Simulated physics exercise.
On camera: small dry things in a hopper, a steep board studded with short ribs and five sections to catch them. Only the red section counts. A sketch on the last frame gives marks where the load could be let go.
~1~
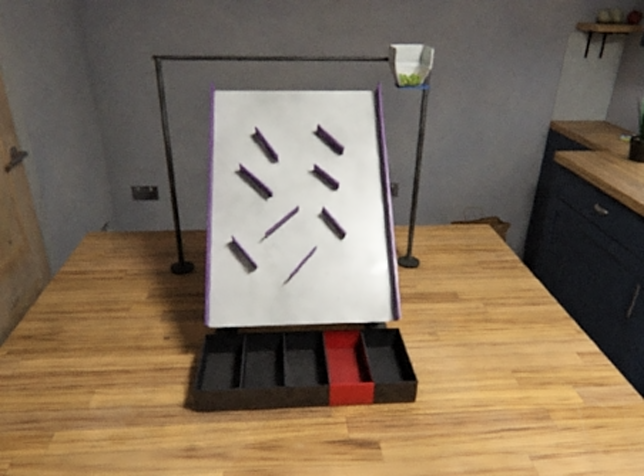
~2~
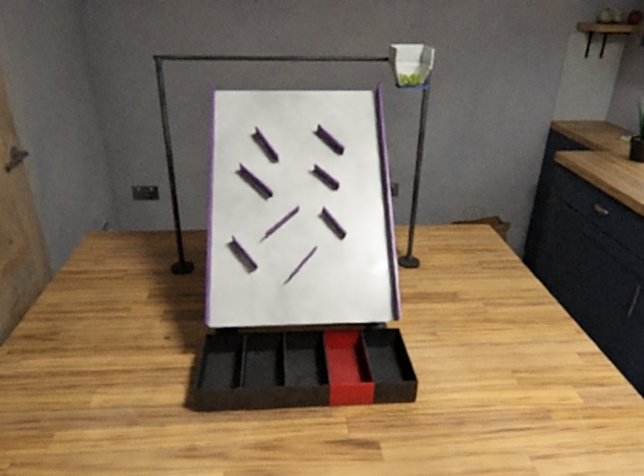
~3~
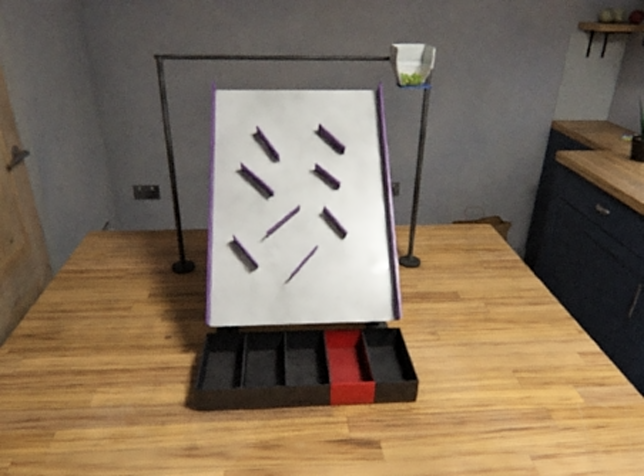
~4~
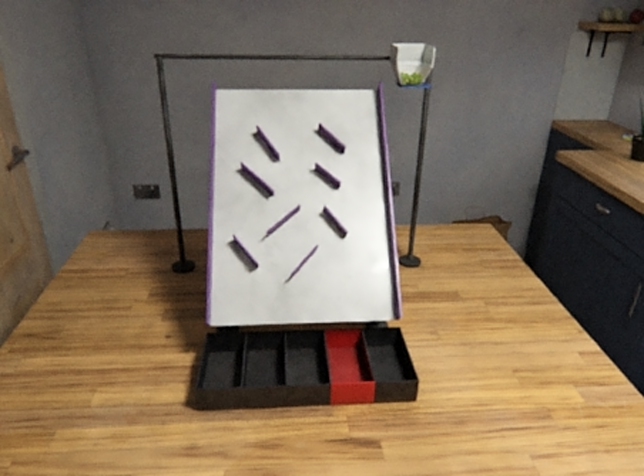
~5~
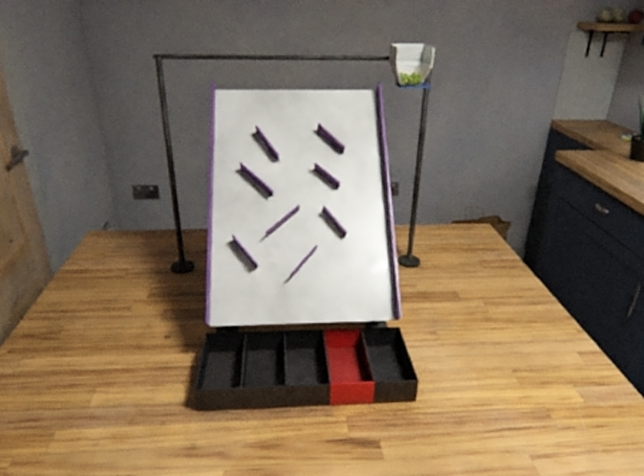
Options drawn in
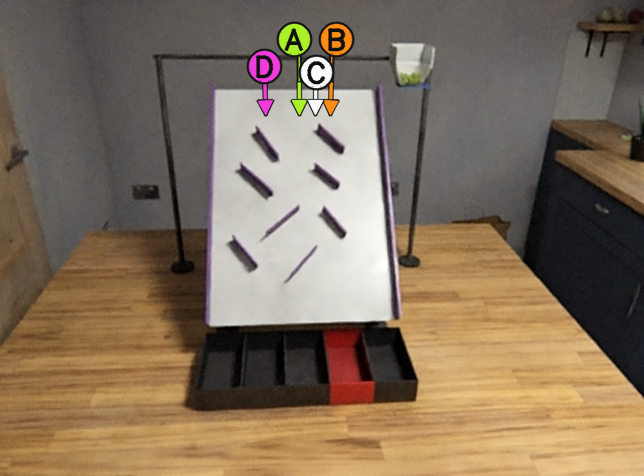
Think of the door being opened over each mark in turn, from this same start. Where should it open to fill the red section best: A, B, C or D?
Take D.
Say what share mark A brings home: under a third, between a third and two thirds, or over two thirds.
It is under a third.
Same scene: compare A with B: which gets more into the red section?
The answer is A.
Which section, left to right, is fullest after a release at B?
It is the fifth one.
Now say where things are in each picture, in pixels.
The first picture shows hopper at (408, 78), dried peas, door shut.
The second picture shows ribs (256, 126) to (278, 156), (318, 124) to (345, 148), (240, 163) to (272, 192).
The third picture shows ribs (316, 163) to (341, 183), (266, 233) to (300, 205), (324, 206) to (348, 233).
The fourth picture shows ribs (233, 235) to (258, 264), (291, 274) to (318, 245).
The fifth picture shows red section at (352, 392), number 4 of 5 from the left.
On the marked copy, mark A meets the board at (299, 109); mark B meets the board at (330, 109); mark C meets the board at (315, 109); mark D meets the board at (265, 109).
For mark A, a small part in the red section, most in other sections, a small part outside the box.
For mark B, none in the red section, most in other sections, about a quarter outside the box.
For mark C, a small part in the red section, most in other sections, a small part outside the box.
For mark D, about a third in the red section, about half in other sections, a small part outside the box.
